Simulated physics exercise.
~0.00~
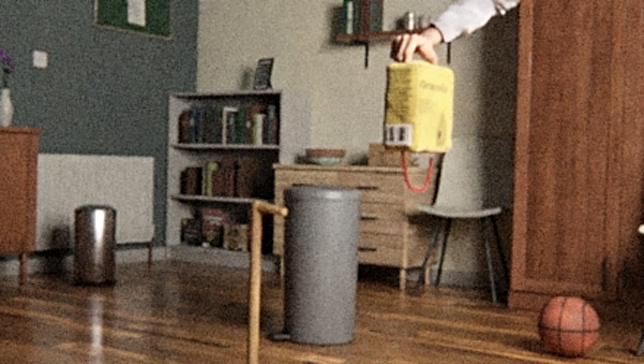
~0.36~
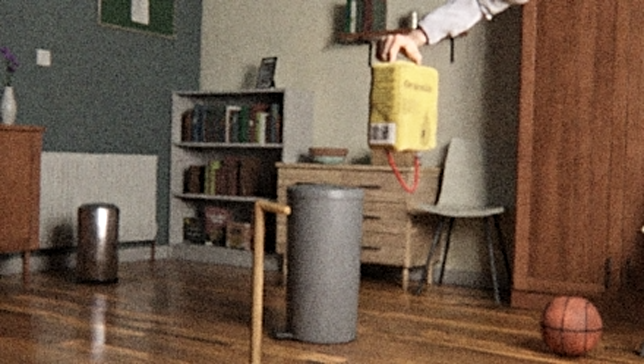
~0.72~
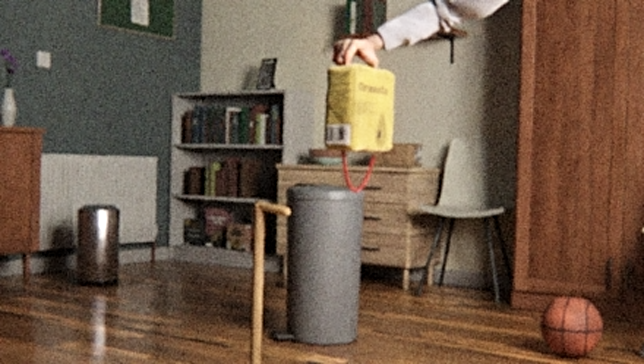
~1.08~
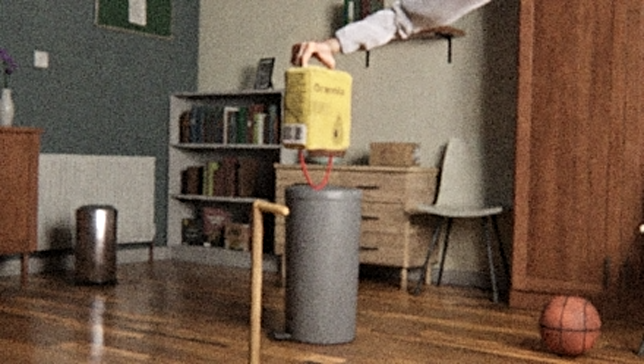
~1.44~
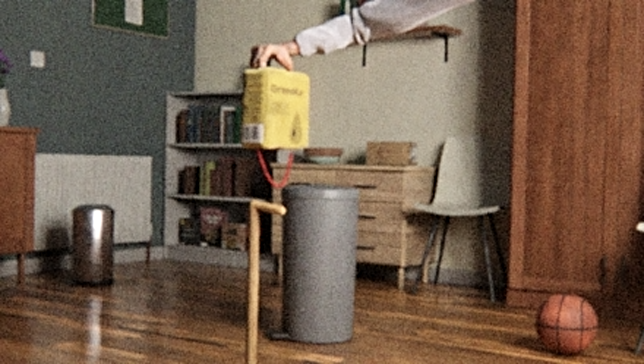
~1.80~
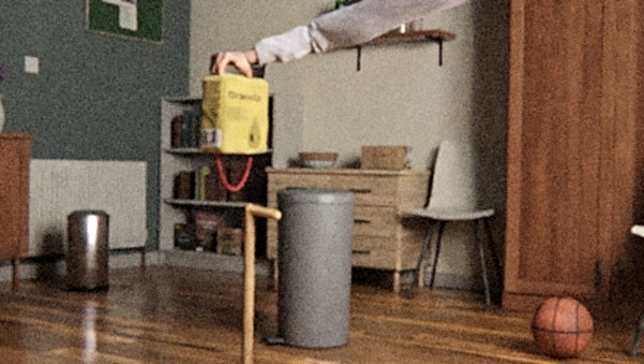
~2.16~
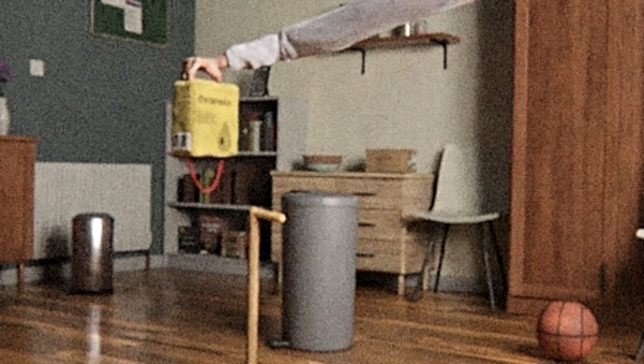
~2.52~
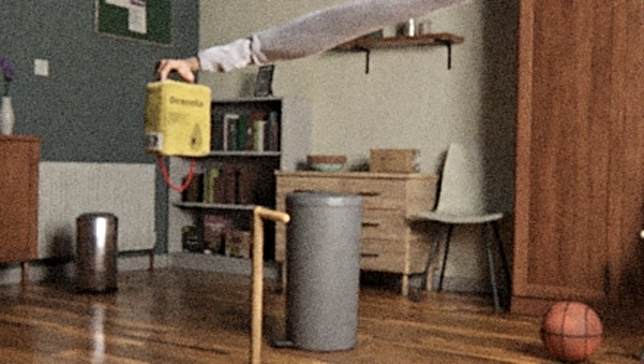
The clip shows a hand carrying a yellow sack with a dangling red cord loop leftward across a room, passing above a grey bin and a wooden post with a hooked top. The sack stays upright, clears the post without catching, and ends up to its left, still held.
